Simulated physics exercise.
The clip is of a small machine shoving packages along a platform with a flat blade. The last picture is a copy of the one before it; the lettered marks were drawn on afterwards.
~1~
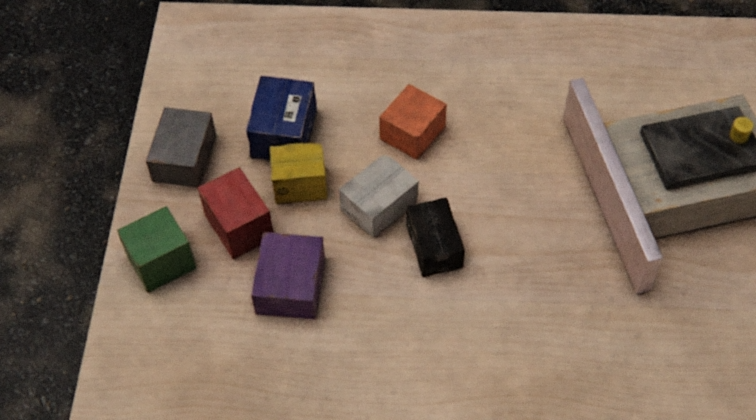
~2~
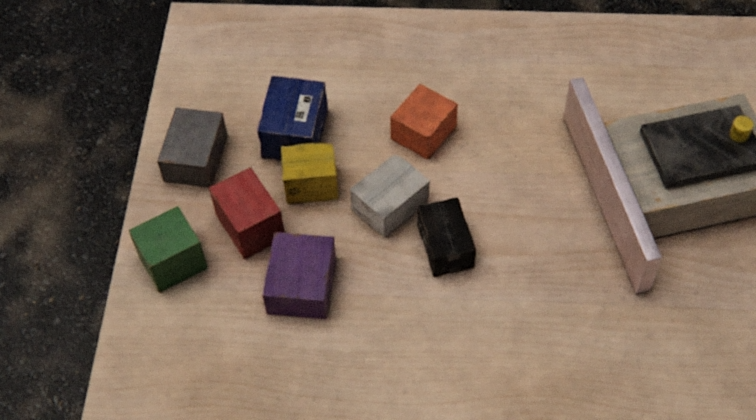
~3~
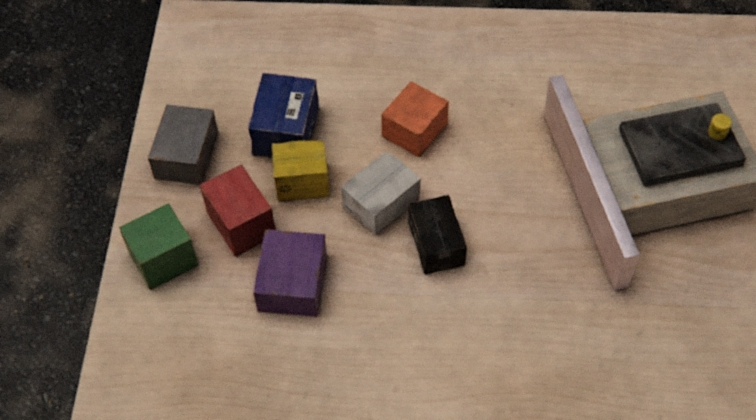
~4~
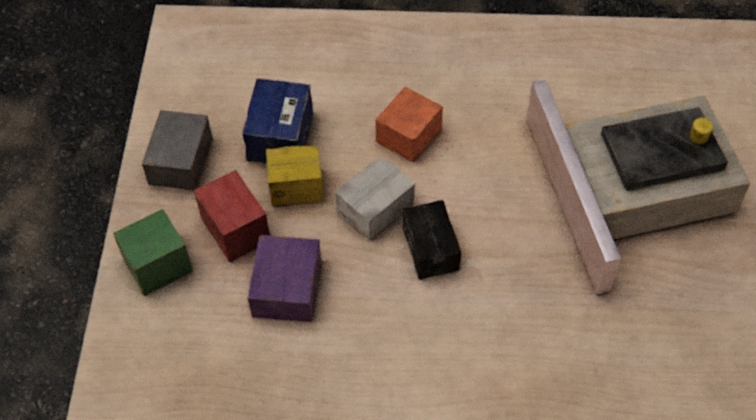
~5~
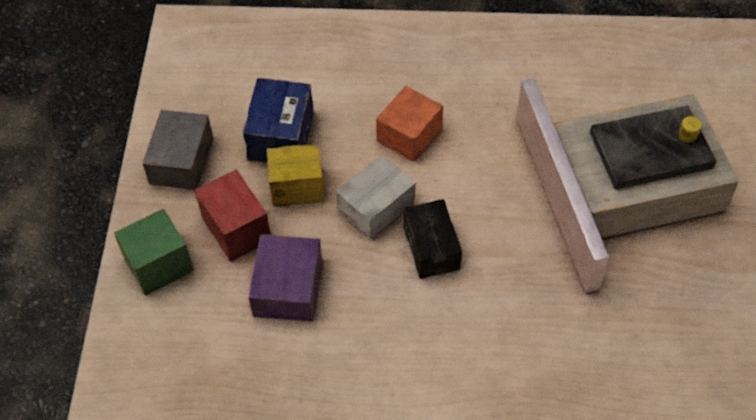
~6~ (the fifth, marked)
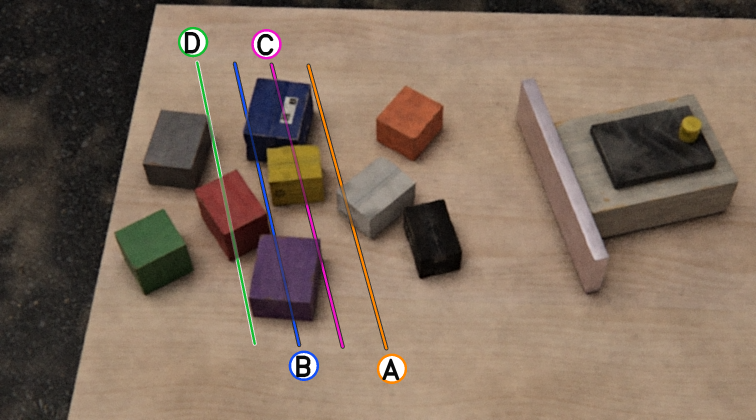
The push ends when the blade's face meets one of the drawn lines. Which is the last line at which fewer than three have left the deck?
It can go as far as D.
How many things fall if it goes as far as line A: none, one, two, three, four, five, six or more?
In all, none.
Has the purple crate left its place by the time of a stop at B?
By then, yes.
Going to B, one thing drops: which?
The grey crate.
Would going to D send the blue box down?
No.
On the marked copy, A at (344, 195); B at (264, 193); C at (304, 194); D at (223, 192).
Following D. Soon after the start, robot (522, 143); orange crate (378, 130); black box (426, 239).
Later, robot (400, 140); grey crate (165, 153); blue box (220, 123).
In the end, robot (307, 137); grey crate over the edge; blue box (133, 125); one fallen.
As for the rest, A is within the limit but short; B is within the limit but short; C is within the limit but short.
